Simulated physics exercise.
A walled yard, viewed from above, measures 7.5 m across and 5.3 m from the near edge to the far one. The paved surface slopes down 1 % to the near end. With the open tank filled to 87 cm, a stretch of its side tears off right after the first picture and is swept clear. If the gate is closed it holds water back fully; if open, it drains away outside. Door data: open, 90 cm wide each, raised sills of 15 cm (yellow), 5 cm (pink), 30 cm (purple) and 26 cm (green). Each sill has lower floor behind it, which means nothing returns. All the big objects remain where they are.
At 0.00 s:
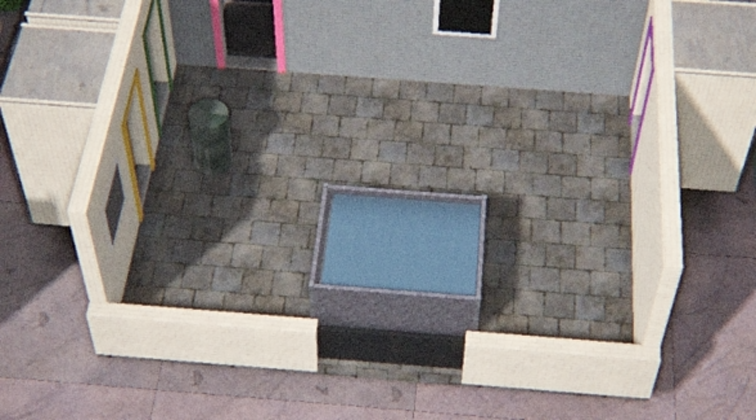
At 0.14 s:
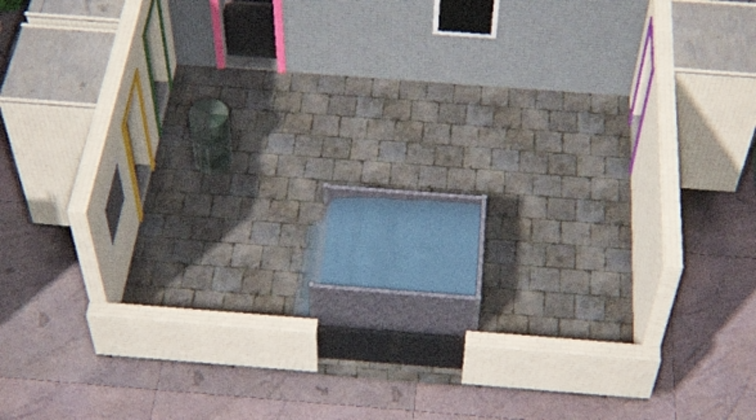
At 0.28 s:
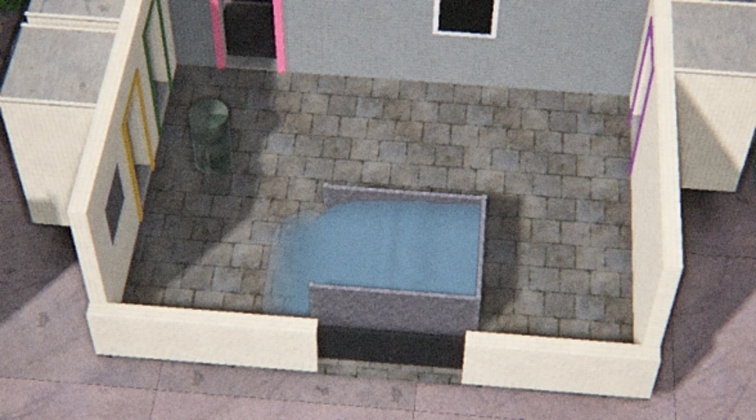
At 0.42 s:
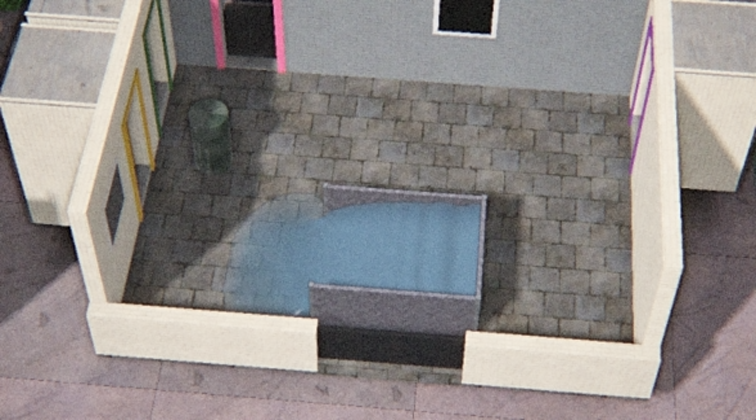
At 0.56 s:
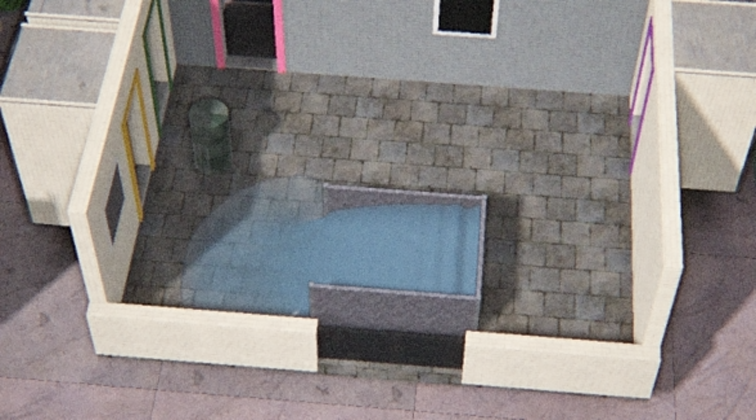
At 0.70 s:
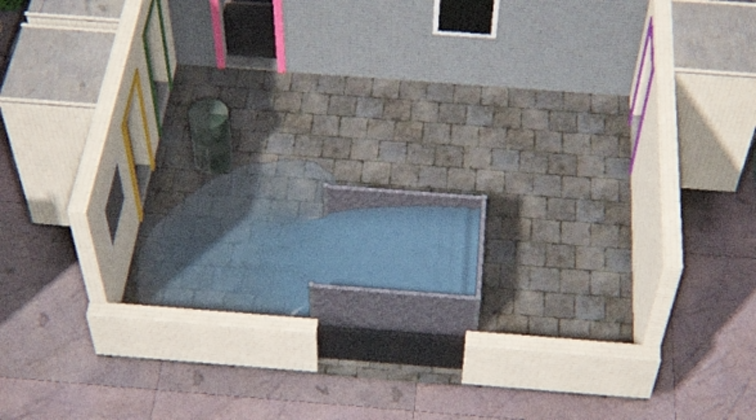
Water pours out of the open left side of a raised rectangular tank in a walled, paved yard, spreading leftward across the stones in a widening, thinning sheet that nears the yellow-framed doorway while the level inside the tank drops.
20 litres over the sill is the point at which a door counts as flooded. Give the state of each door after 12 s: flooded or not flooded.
My prediction: At the yellow door the amount let in will top the limit; at the pink door the amount let in will top the limit; at the purple door the amount let in will fall short of the limit; at the green door the amount let in will fall short of the limit.
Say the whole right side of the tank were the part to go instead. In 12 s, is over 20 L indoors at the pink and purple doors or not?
Pink goes beyond, purple stays inside, judged against that limit.
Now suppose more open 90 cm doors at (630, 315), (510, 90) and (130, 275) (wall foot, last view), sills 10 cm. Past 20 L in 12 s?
Less, less, more.
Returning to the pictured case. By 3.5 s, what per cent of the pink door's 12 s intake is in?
Roughly 30 percent is in by then.
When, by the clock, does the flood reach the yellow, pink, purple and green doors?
So, yellow at 0.9 s, then pink at 2.2 s, purple at 6.0 s, and green at 1.6 s.
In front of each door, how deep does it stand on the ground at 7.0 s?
Depths: Yellow door 9 cm, pink door 11 cm, purple door 16 cm, green door 11 cm.
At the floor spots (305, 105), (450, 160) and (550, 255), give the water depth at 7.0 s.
Depths: About 11, 6 and 0 centimetres.
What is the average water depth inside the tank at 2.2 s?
Roughly 27 centimetres.
After 1.4 s water covers 30 % of the floor and is deepest (62 cm) near (115, 332); yellow door 32 cm at the sill, 21 L in, pink door not reached, purple door not reached, green door not reached.
After 2.2 s water covers 35 % of the floor and is deepest (54 cm) near (191, 328); yellow door 38 cm at the sill, 107 L in, pink door 4 cm at the sill, 0 L in, purple door not reached, green door 9 cm at the sill, 0 L in.
After 3.5 s water covers 45 % of the floor and is deepest (40 cm) near (176, 69); yellow door 29 cm at the sill, 220 L in, pink door 20 cm at the sill, 71 L in, purple door not reached, green door 16 cm at the sill, 0 L in.
After 7.0 s water covers 90 % of the floor and is deepest (18 cm) near (610, 108); yellow door 9 cm at the sill, 275 L in, pink door 11 cm at the sill, 221 L in, purple door 16 cm at the sill, 0 L in, green door 11 cm at the sill, 0 L in.
After 12.0 s water covers 100 % of the floor and is deepest (18 cm) near (336, 350); yellow door 6 cm at the sill, 275 L in, pink door 4 cm at the sill, 246 L in, purple door 7 cm at the sill, 0 L in, green door 5 cm at the sill, 0 L in.
